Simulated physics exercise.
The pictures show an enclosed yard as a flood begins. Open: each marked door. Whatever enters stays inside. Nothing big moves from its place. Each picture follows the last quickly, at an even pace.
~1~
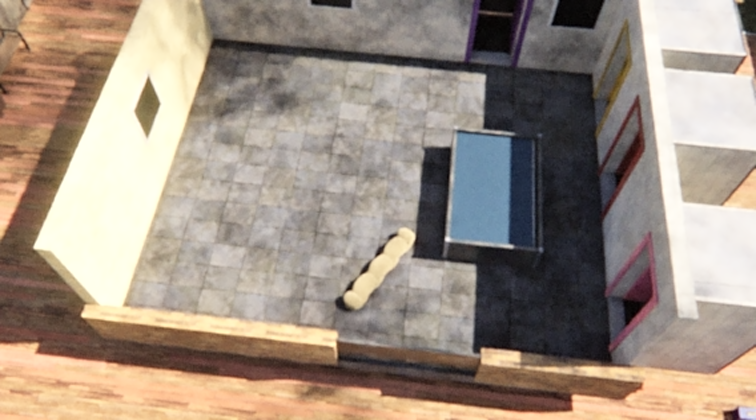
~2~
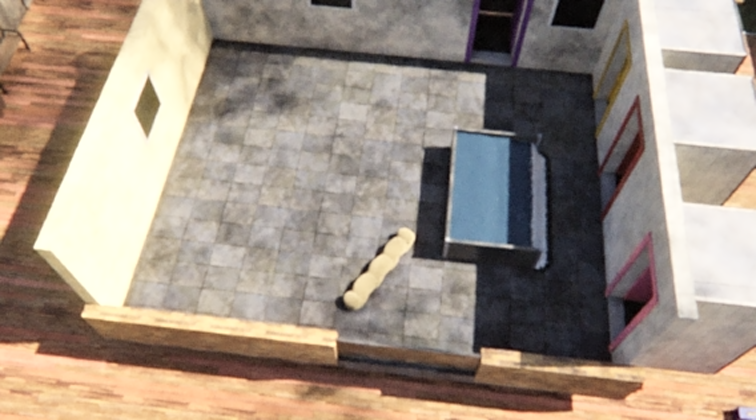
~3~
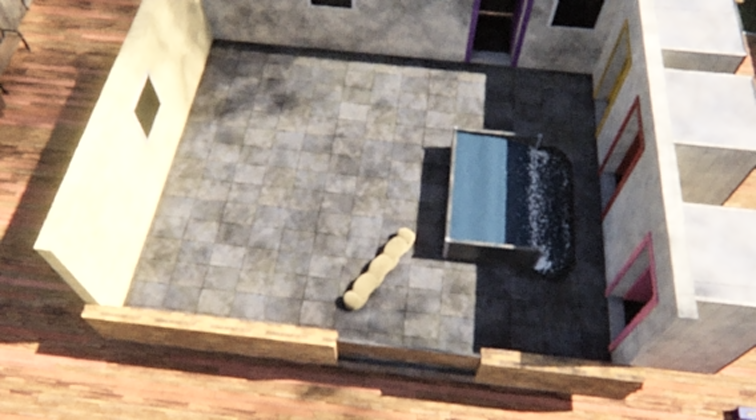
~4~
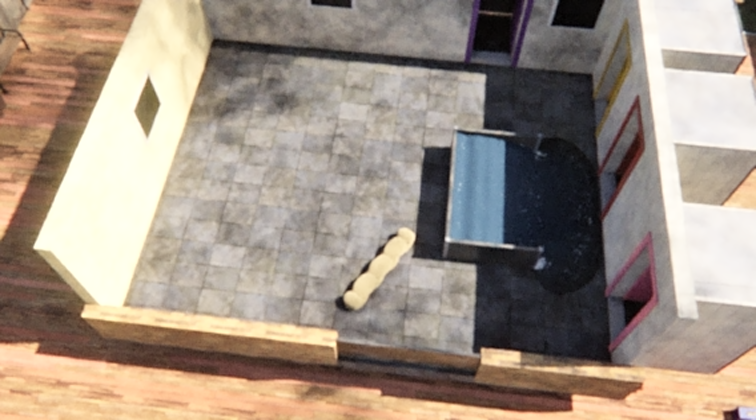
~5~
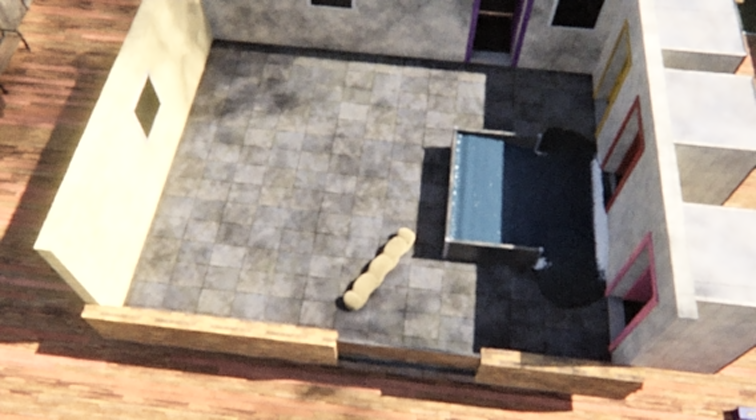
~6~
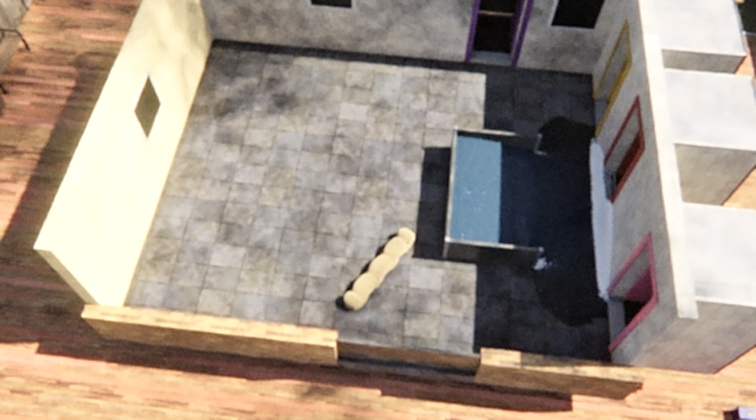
Water pours from the right side of an open tank and spreads across the paved yard.
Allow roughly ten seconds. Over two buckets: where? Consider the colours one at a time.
My prediction: The yellow door lets the inflow pass two buckets; the pink door lets the inflow pass two buckets; the red door lets the inflow pass two buckets; the purple door keeps the inflow to two buckets or less.
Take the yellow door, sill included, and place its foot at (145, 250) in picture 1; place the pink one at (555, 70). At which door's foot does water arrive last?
The yellow-painted one.
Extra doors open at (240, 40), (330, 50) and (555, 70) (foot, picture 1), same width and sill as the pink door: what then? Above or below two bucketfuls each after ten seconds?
First stays short of it, second stays short of it, third crosses the line.
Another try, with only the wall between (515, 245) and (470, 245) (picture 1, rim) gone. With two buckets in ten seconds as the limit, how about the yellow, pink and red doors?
Going door by door, the yellow one misses the threshold, then the pink one crosses the threshold, then the red one misses the threshold.
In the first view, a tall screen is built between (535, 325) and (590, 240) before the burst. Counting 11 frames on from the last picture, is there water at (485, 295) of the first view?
That spot would be inundated.
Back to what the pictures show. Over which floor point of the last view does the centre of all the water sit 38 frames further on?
Roughly (472, 200) in the last picture.
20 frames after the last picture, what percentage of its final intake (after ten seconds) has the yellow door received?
The figure is near 45 per cent.
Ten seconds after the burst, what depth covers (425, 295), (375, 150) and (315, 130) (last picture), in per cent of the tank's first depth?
In the order asked, some 12, 4 and 4 in a hundred.
A moment on, water covers 10 % of the floor; the yellow door wet at the sill, nothing in, the pink door wet at the sill, nothing in, the red door over two buckets in, the purple door not reached.
Next, water covers 20 % of the floor; the yellow door under two buckets in, the pink door under two buckets in, the red door far over two buckets in, the purple door not reached.
Then, water covers 30 % of the floor; the yellow door under two buckets in, the pink door under two buckets in, the red door far over two buckets in, the purple door wet at the sill, nothing in.
Later, water covers 65 % of the floor; the yellow door over two buckets in, the pink door over two buckets in, the red door far over two buckets in, the purple door wet at the sill, nothing in.
In the end, water covers 90 % of the floor; the yellow door over two buckets in, the pink door over two buckets in, the red door far over two buckets in, the purple door wet at the sill, nothing in.
